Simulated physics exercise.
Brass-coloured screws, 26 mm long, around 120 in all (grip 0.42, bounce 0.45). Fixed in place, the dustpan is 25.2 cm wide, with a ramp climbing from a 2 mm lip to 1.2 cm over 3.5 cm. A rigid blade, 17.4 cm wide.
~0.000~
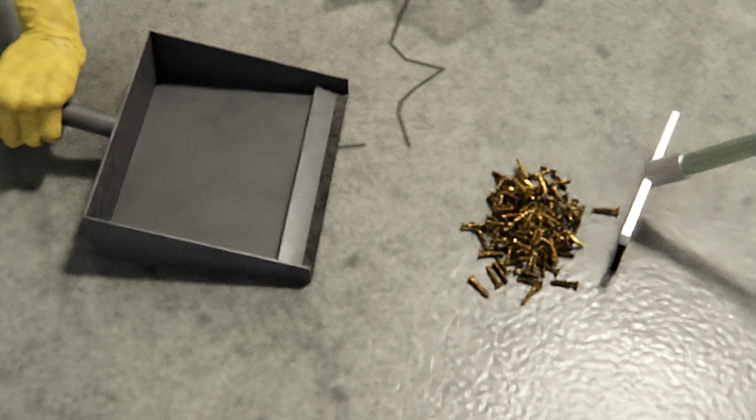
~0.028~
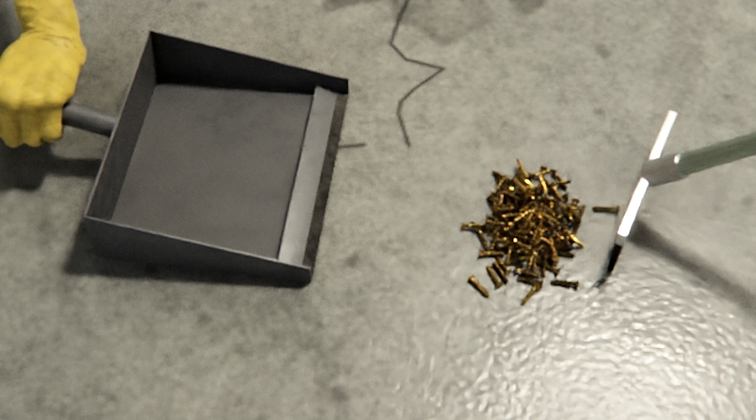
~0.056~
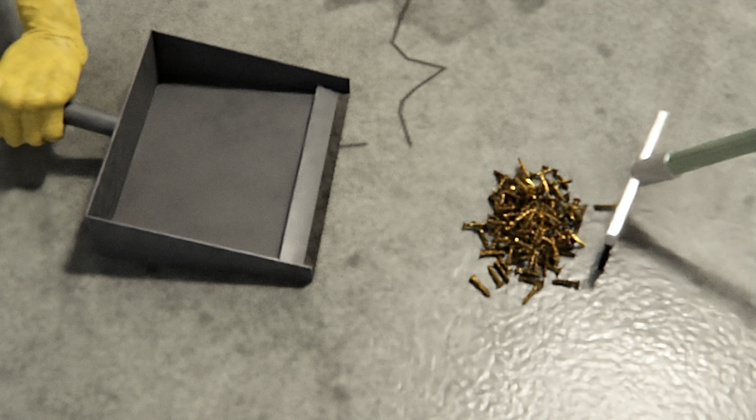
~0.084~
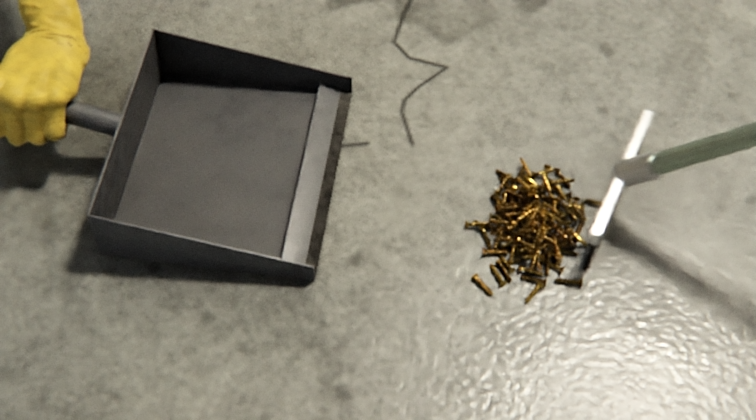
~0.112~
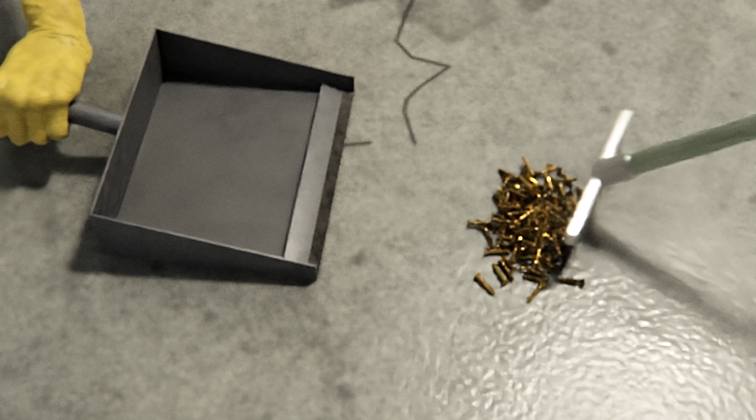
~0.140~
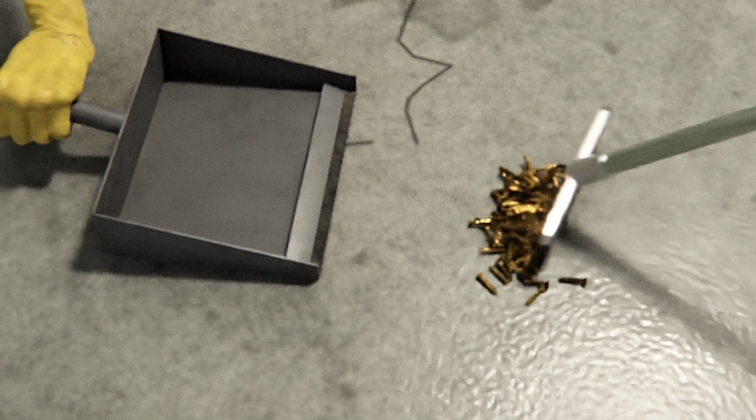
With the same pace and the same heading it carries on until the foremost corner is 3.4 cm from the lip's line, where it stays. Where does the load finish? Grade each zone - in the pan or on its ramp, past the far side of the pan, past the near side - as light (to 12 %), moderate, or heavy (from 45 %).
Pan - moderate, far side - light, near side - light.
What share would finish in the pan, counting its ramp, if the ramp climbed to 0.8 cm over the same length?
In that case some 25 per cent.
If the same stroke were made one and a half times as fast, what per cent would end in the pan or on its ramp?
Share: About 60 %.
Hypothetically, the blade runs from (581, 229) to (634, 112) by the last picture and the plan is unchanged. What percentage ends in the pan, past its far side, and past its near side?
Pan 5, far 5, near 5.
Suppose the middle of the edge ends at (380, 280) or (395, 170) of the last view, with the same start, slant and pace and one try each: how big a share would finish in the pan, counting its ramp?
First try around 5 %, second try around 30 %.
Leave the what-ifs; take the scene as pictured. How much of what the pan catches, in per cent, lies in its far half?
Around 30 percent.
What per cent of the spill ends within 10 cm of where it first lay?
Roughly 5 per cent.
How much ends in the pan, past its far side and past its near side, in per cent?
The pan holds 25 per cent at the end, the far side 0 per cent and the near side 5 per cent.
Then, at 0.25 s, middle of the blade 14 cm from the lip; 0 % over the lip, far side 0 %, near side 0 %.
After 0.33 s, middle of the blade 8 cm from the lip; 0 % over the lip, far side 0 %, near side 5 %.
Then, at 0.54 s, middle of the blade 6 cm from the lip; 25 % over the lip, far side 0 %, near side 5 %.
At rest (1.3 s), pan 25 %, far side 0 %, near side 5 %, in front of the lip or behind the blade 70 %.
